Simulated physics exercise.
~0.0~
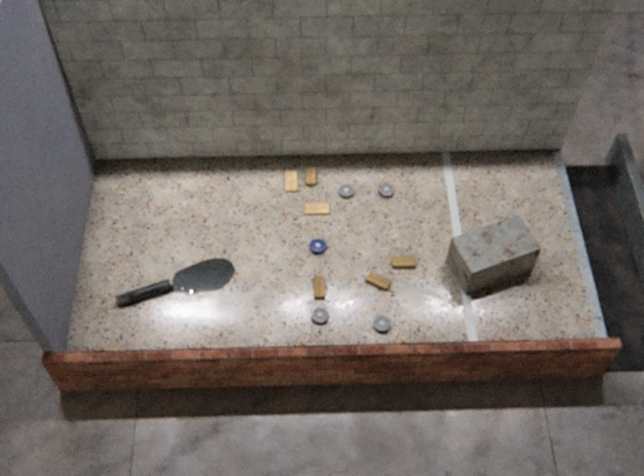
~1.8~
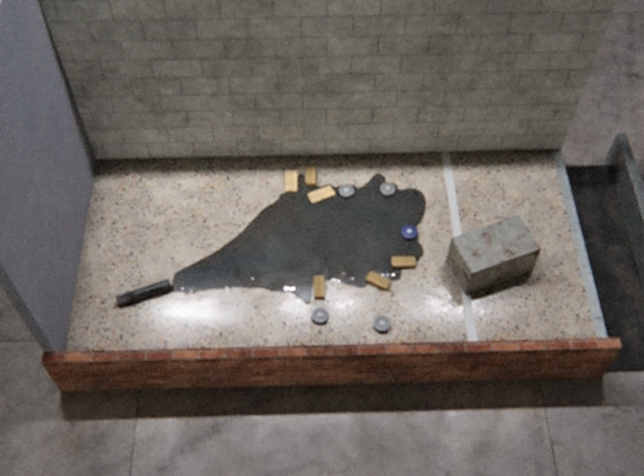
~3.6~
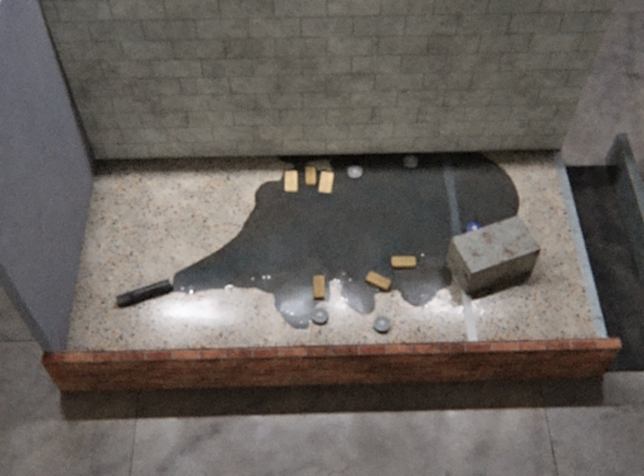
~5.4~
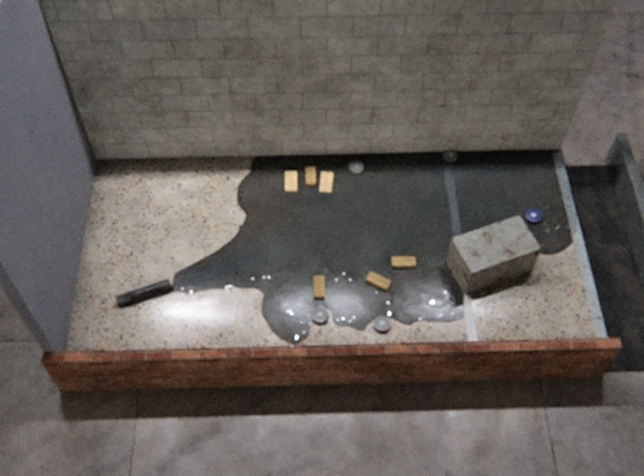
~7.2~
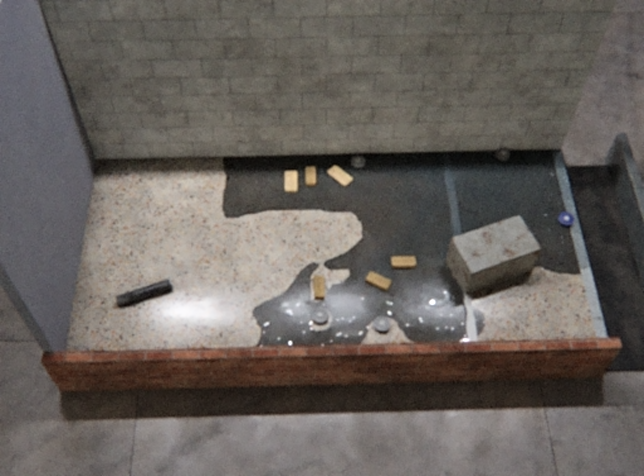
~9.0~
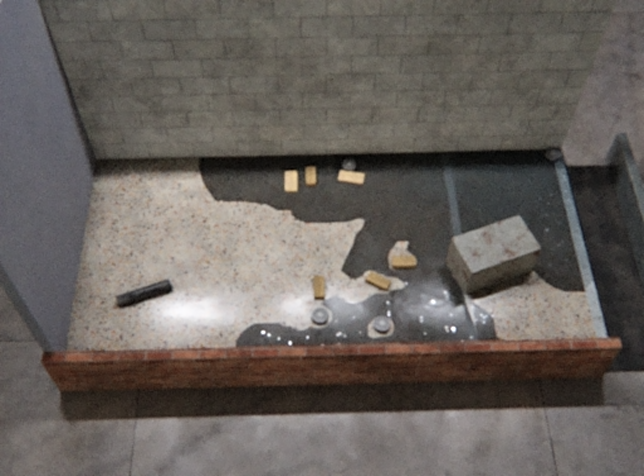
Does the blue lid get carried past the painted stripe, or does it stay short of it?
It gets carried past the painted stripe. The water takes it across behind the big grey block and on toward the right edge.
To begin with, tan blocks and small round lids, one of them blue, lie on a dry speckled floor as dark water starts out of a hose on the left. The water fans out to the right, pushing the blue lid toward the painted stripe and one tan block toward the back wall. It then surrounds the big grey block, and the blue lid crosses the stripe behind it while a grey lid drifts right along the wall. The flow from the hose stops and the left side clears. Finally the blue lid is gone from the floor, the grey lid is at the far back corner, and water still covers much of the right side.
